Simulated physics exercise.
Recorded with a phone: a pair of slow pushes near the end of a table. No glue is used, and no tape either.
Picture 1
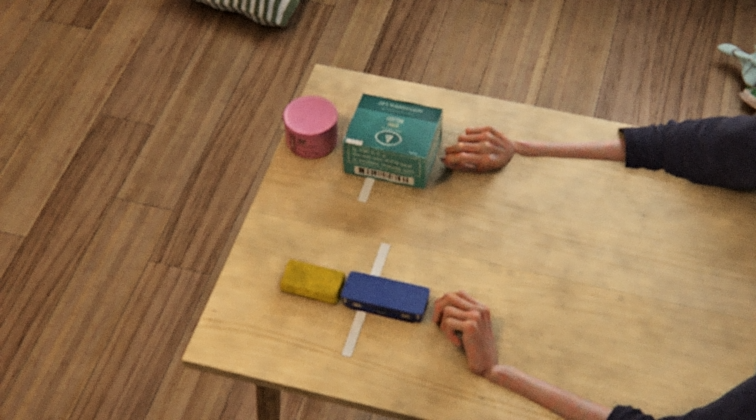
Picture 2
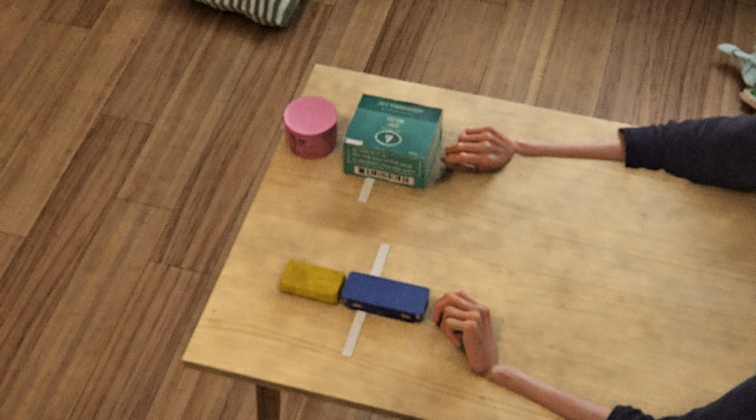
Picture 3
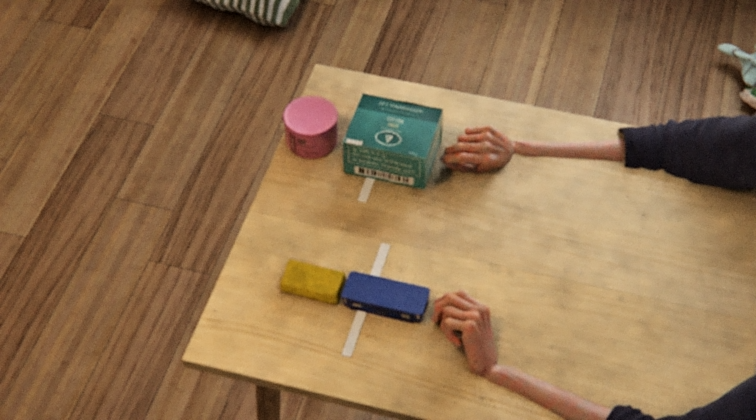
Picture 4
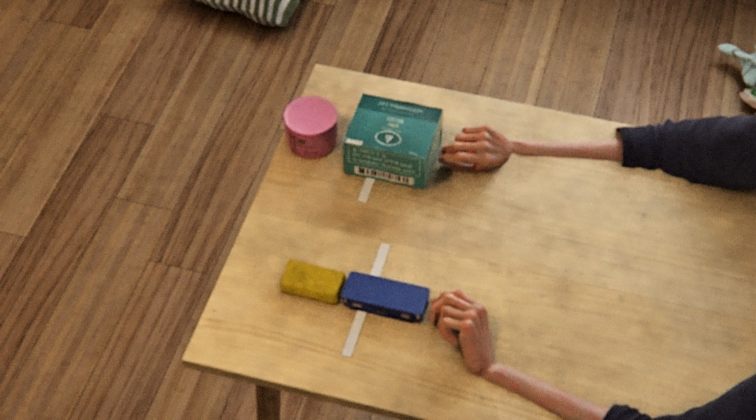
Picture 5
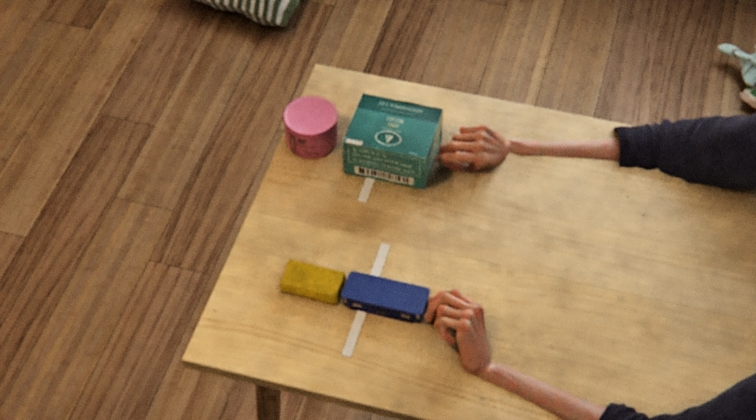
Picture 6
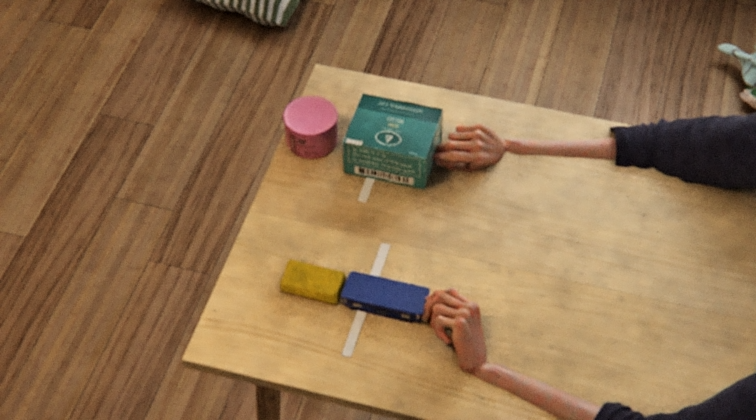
At the end of a pale wooden table on a plank floor, the view looks down from above at an angle. A pink tub stands left of a turquoise box at the back, and a yellow sponge sits left of a blue case nearer the front, by white strips. From the right, two dark-sleeved arms edge their hands slightly left toward the box and case, while the objects and camera stay still.
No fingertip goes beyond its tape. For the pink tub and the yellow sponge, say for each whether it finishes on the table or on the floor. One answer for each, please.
As I see it, the pink tub comes off; the yellow sponge stays up.
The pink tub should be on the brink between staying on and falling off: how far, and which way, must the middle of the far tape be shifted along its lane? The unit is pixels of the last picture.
12 pixels to the right.
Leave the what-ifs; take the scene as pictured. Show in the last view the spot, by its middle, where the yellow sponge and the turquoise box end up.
The first one ends at (255, 268), the second at (335, 129).
Then, 1.34 s after the last picture, pink tub tipped 26° from how it was near (264, 123); yellow sponge moved about its own width near (256, 269).
By the end, the pink tub drops to the floor; the yellow sponge is still on the table, near (255, 268).
